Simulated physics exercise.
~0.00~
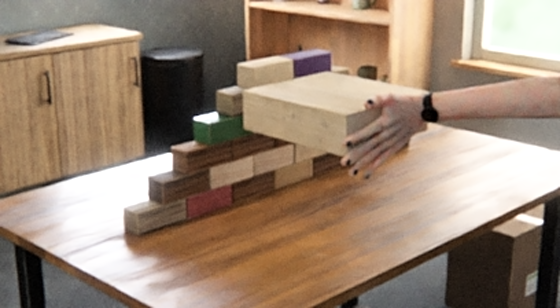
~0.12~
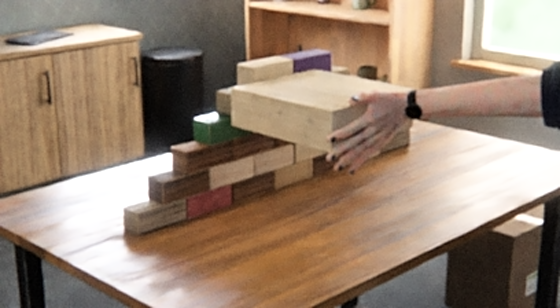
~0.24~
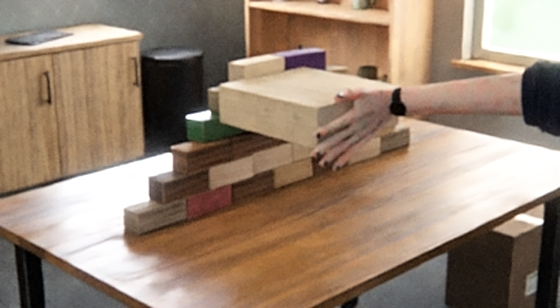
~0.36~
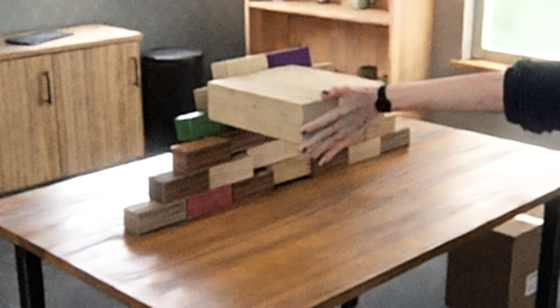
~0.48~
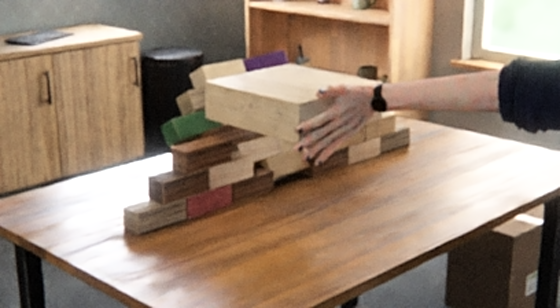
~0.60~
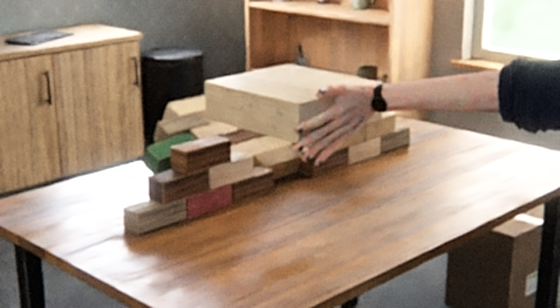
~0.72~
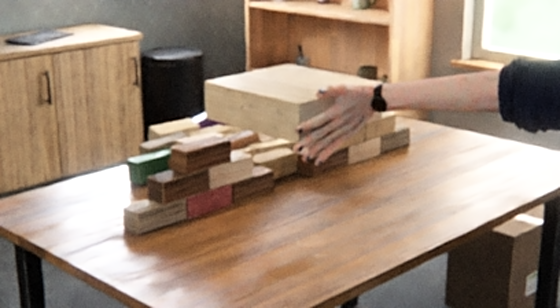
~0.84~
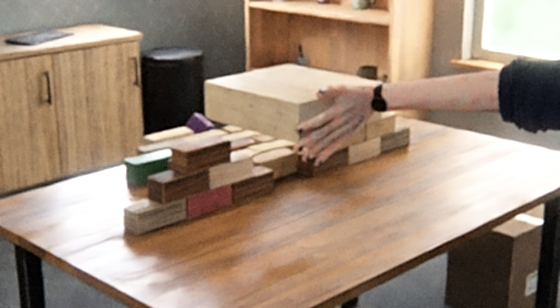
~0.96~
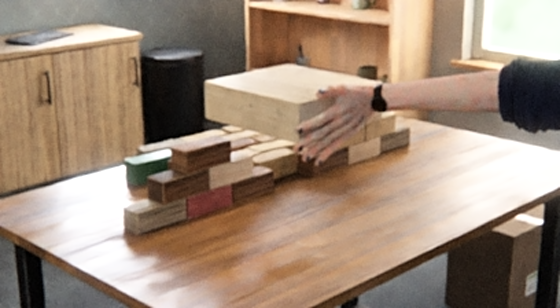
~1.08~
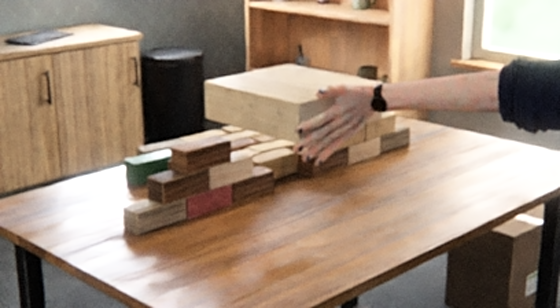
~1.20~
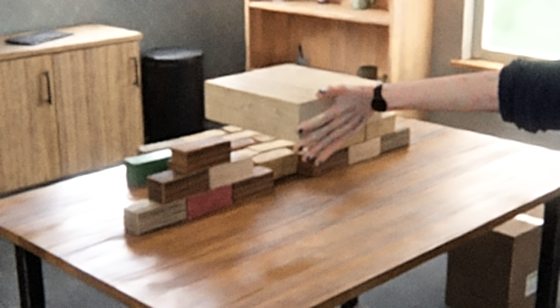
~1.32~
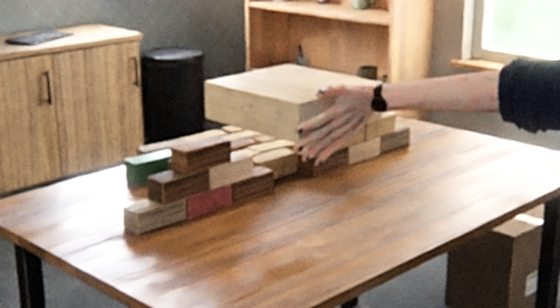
On a wooden table, a hand pushes a large block into stacked blocks, toppling the upper ones.
